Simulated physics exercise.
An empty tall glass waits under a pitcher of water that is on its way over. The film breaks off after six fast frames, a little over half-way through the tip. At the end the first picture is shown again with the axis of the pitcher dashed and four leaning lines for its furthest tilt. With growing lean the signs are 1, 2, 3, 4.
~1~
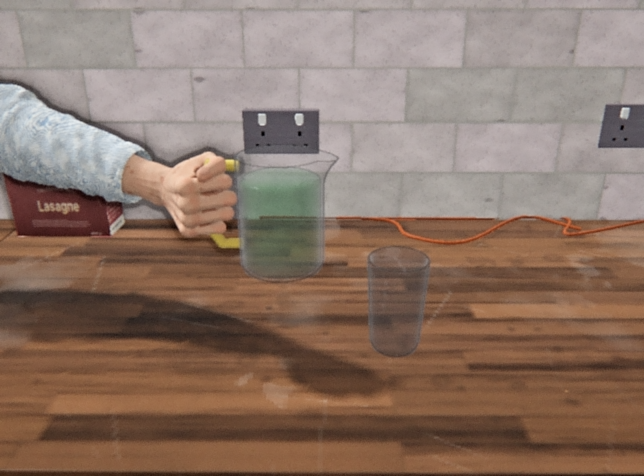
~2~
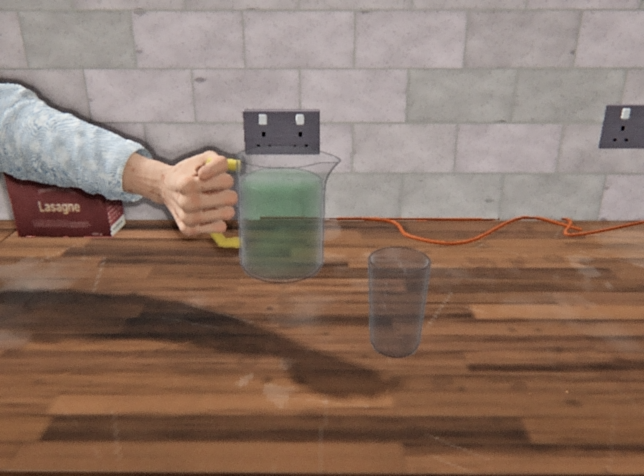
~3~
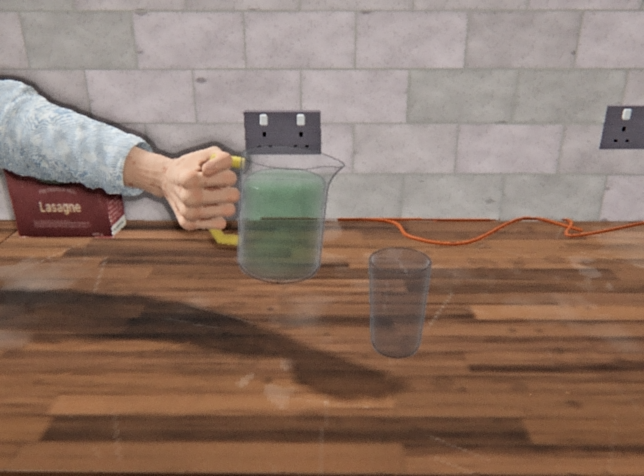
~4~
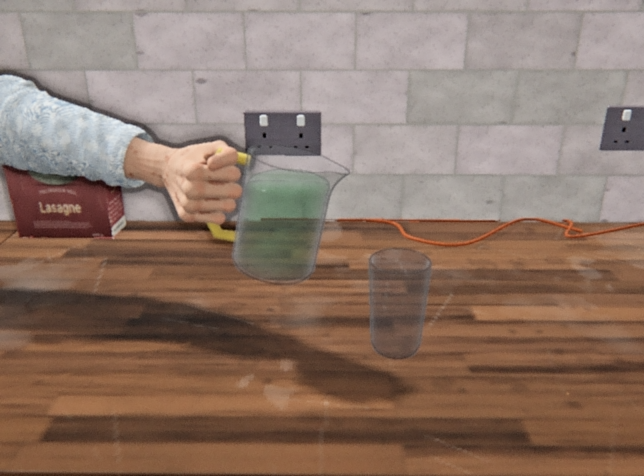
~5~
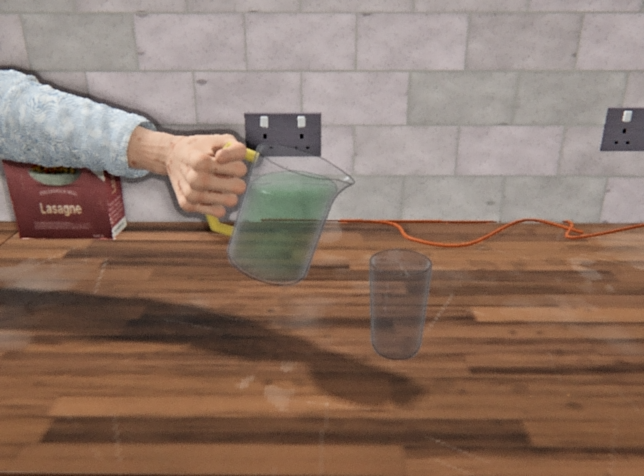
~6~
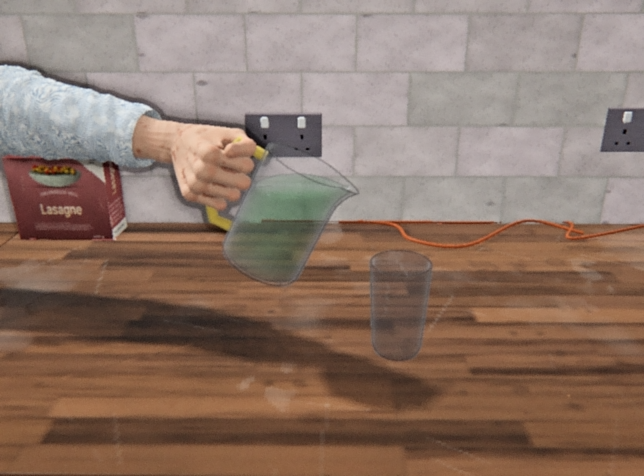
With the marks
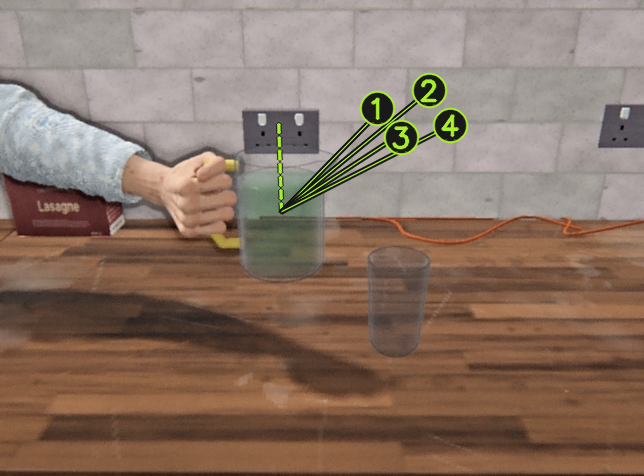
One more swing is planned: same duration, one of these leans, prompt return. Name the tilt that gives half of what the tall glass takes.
3 is best.
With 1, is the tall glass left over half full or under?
Under.
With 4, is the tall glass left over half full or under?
Over half.
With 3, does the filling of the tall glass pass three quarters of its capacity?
No, less.
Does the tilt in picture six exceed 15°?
Yes.
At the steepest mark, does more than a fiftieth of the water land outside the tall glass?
No.
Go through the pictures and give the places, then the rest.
Upright, lip at (337, 158); rim of the tall glass round (399, 258); nothing has left yet.
Upright, lip at (339, 160); nothing has left yet.
Tipped about 5°, lip at (343, 164); nothing has left yet.
Tipped about 11°, lip at (348, 172); nothing has left yet.
Tipped about 19°, lip at (354, 181); nothing has left yet.
Tipped about 26°, lip at (358, 191); nothing has left yet.
On the marked copy, 1 at (367, 123); 2 at (416, 101); 3 at (384, 144); 4 at (435, 133).
With 1, the tall glass ends with about 23 % of what it can hold.
With 2, the tall glass ends with about 34 % of what it can hold.
With 3, the tall glass ends with about 48 % of what it can hold.
With 4, the tall glass ends with about 64 % of what it can hold.
